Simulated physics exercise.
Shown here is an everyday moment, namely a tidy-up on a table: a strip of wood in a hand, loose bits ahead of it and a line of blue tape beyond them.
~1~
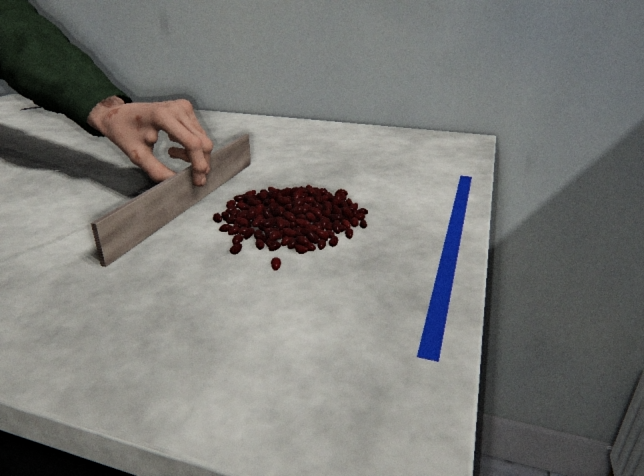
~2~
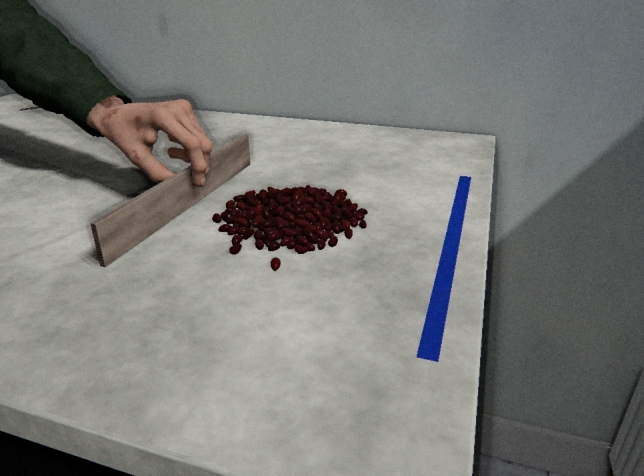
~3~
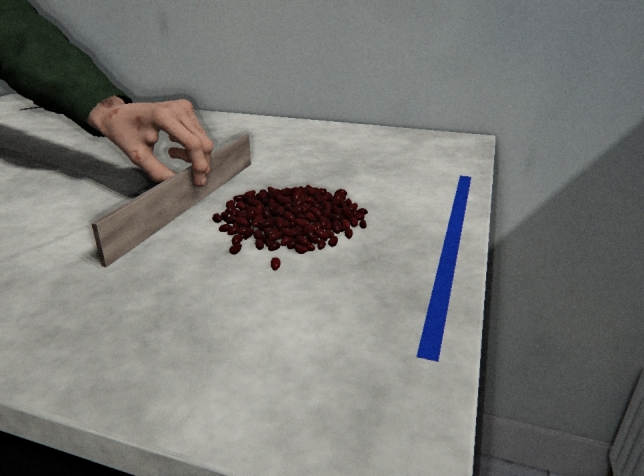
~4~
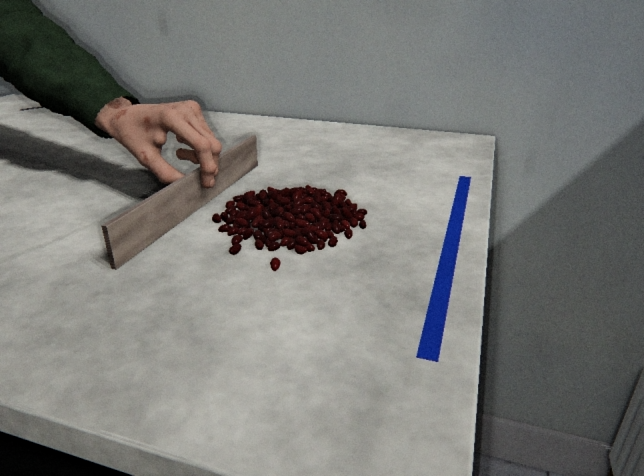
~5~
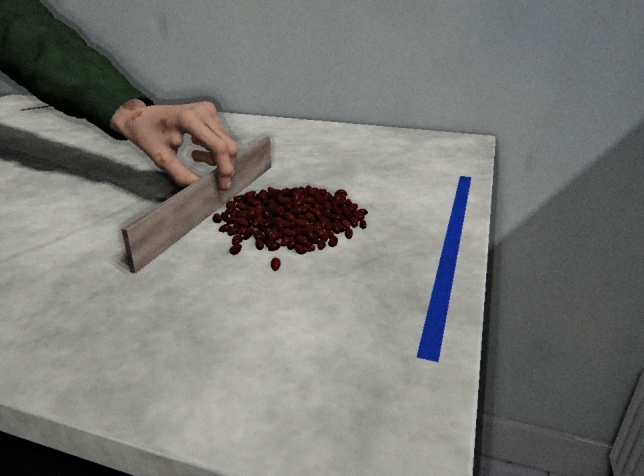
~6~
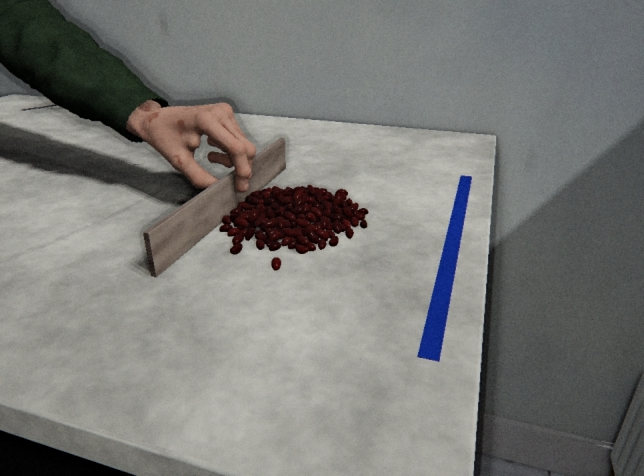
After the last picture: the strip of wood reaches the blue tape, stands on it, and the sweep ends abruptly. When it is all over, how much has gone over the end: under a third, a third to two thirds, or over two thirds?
Over two thirds.
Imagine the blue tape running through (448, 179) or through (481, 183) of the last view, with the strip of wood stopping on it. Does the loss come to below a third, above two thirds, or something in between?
First between a third and two thirds, then more than two thirds.
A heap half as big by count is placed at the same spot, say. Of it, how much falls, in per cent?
Some 70 per cent.
Just after the last frame, strip of wood still moving, near (344, 188); heap all on the table, its front near (458, 234).
A moment on, strip of wood stopped at the blue tape; heap roughly two thirds over the edge.
Further on, strip of wood stopped at the blue tape; heap the larger part over the edge.
When it is over, strip of wood stopped at the blue tape; heap the larger part over the edge.
